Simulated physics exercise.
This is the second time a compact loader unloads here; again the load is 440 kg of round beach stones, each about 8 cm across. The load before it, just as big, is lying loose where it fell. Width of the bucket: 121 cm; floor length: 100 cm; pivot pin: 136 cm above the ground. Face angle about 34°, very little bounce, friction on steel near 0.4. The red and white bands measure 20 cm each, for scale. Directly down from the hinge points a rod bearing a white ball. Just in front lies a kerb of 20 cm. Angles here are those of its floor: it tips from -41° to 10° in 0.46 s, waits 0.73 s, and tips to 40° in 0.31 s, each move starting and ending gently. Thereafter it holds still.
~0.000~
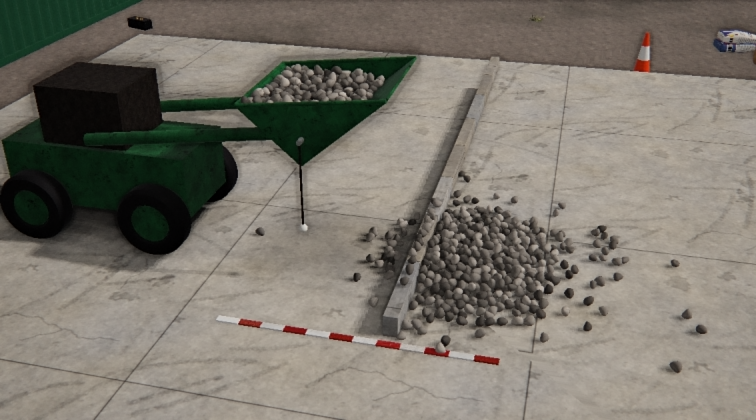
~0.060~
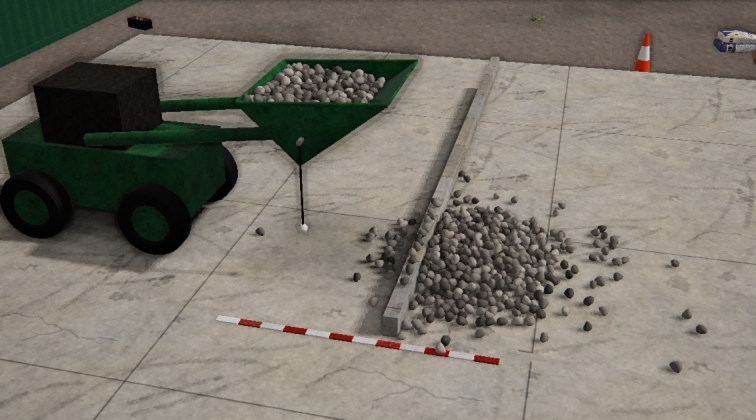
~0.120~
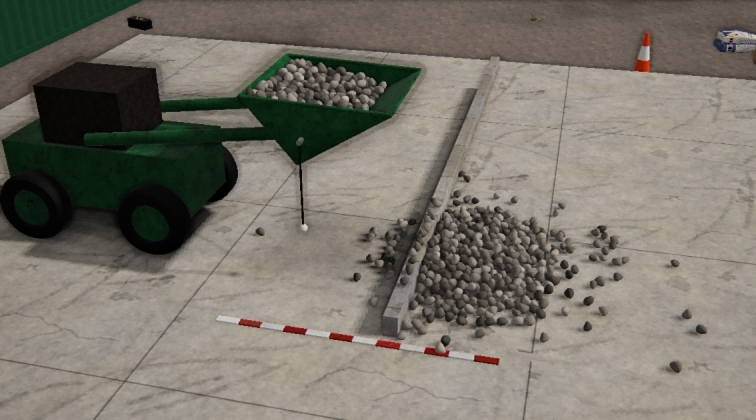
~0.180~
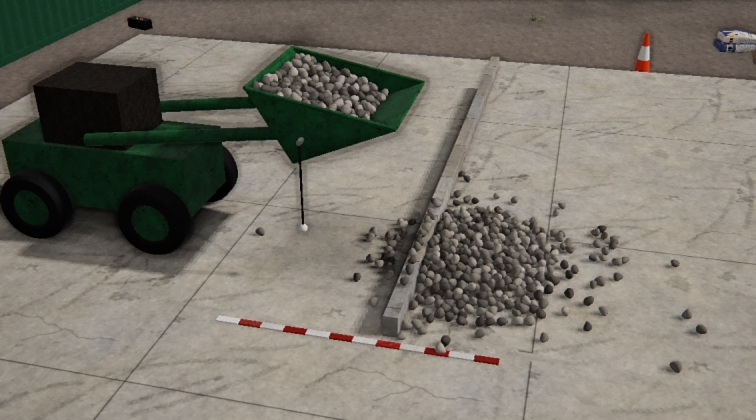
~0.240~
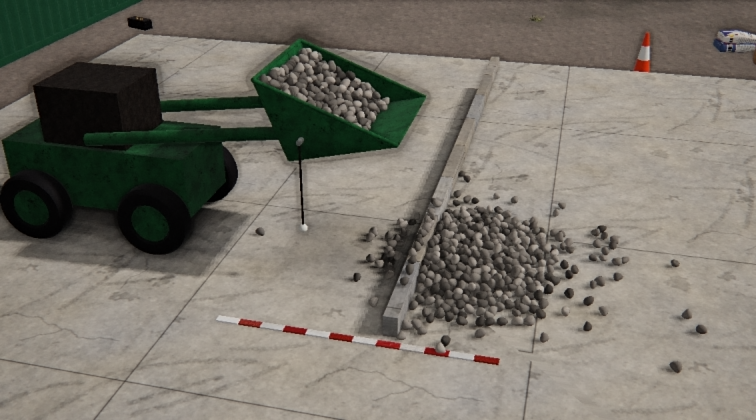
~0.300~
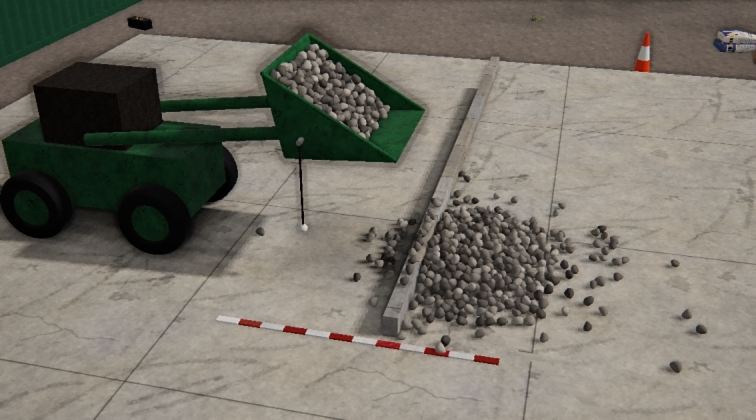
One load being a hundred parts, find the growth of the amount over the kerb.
A growth of about 49 parts in a hundred.
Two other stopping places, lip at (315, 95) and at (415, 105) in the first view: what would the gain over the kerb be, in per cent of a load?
About 0 per cent from the first spot and 90 per cent from the second.
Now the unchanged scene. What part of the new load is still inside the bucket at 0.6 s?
It still holds about 100 per cent.
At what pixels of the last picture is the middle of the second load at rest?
Around (425, 242) in the last picture.
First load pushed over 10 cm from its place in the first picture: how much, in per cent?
Around 10 in a hundred.
After 0.4 s the floor is at 8°; in per cent of one load, 100 in the bucket, 7 on this side of the kerb, 93 over the kerb; the foremost stones are at (650, 286).
After 0.6 s the floor is at 10°; in per cent of one load, 100 in the bucket, 7 on this side of the kerb, 93 over the kerb; the foremost stones are at (650, 286).
After 2.0 s the floor is at 40°; in per cent of one load, 13 in the bucket, 56 on this side of the kerb, 131 over the kerb; the foremost stones are at (650, 286).
After 4.7 s the floor is at 40°; in per cent of one load, 0 in the bucket, 58 on this side of the kerb, 142 over the kerb; the foremost stones are at (650, 286). Net gain over the kerb, 49.
